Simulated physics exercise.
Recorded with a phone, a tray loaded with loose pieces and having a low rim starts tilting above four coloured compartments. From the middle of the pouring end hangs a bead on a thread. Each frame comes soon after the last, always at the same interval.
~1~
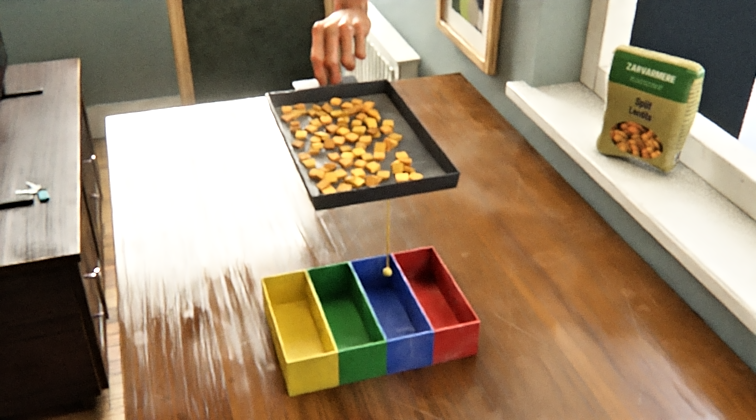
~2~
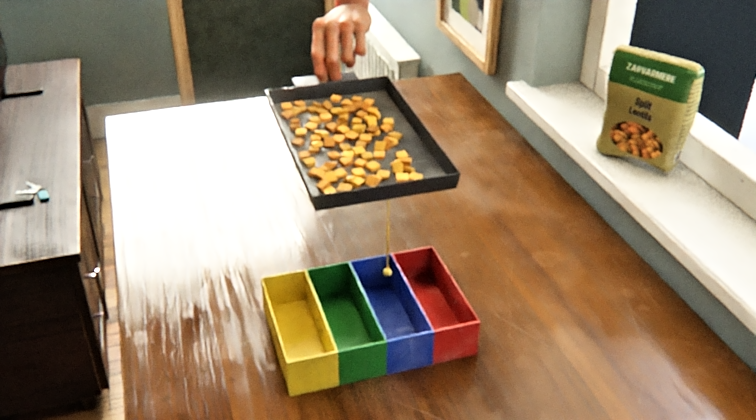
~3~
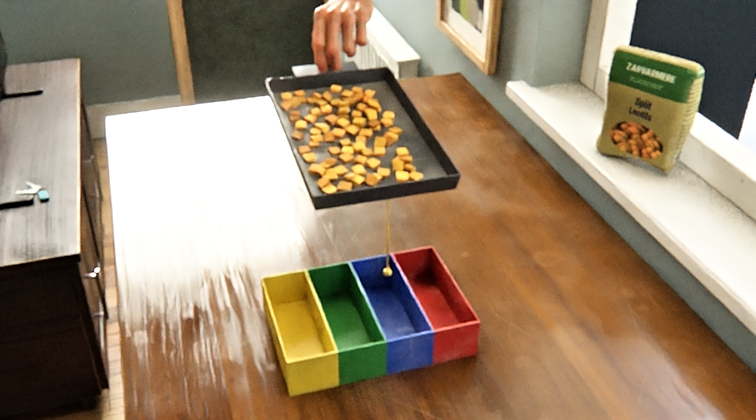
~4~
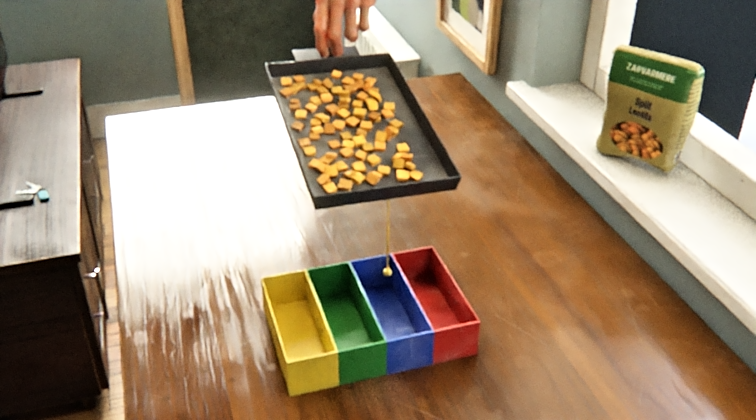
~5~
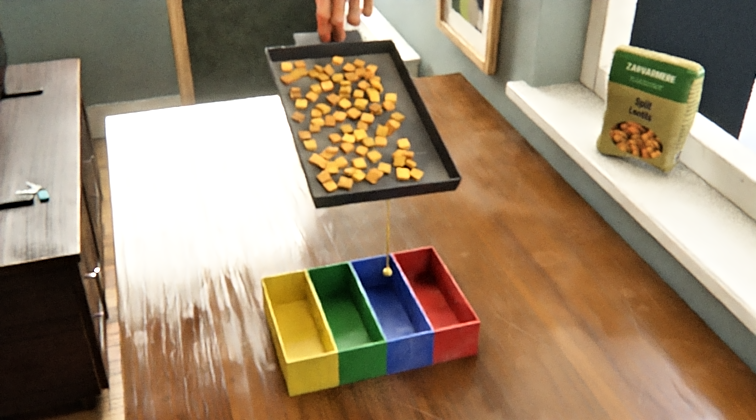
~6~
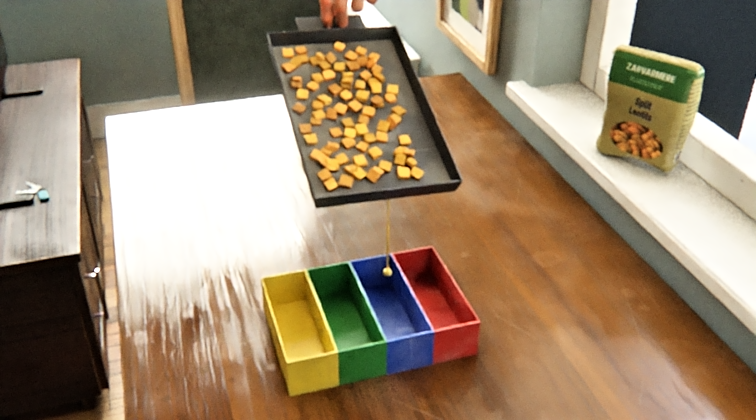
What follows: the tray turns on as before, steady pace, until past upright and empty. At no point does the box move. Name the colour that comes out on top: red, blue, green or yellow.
Red comes out on top.
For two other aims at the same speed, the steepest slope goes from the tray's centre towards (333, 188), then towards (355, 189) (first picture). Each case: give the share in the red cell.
Shares: About 0 in a hundred, then about 0 in a hundred.
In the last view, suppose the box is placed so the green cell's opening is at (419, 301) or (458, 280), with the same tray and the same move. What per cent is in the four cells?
First try: Around 100 percent; second try: Around 80 percent.
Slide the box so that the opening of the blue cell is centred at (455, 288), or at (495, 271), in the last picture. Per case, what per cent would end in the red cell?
That makes 0 per cent, followed by 0 per cent.
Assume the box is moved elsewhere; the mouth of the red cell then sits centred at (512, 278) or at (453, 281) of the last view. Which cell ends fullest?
The first time it is the cell in green; the second time it is the red cell.
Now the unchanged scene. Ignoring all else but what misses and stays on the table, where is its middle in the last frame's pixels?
(502, 325), about.
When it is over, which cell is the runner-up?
Second place: The blue cell.
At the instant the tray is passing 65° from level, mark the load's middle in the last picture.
I'd mark it close to (397, 156).
Shortly afterwards, tray tipped steeply; the whole lot on the tray.
Next, tray tipped past a quarter turn; near two thirds on the tray; a little in the blue cell; a little in the red cell; near a quarter falling or outside the box.
Some moments later, tray tipped past a quarter turn; near half in the red cell; near a quarter in the blue cell; a little in the green cell; near a quarter falling or outside the box.
In the end, tray tipped past a quarter turn; near half in the red cell; near a quarter in the blue cell; a little in the green cell; none at all in the yellow cell; near a quarter outside the box.
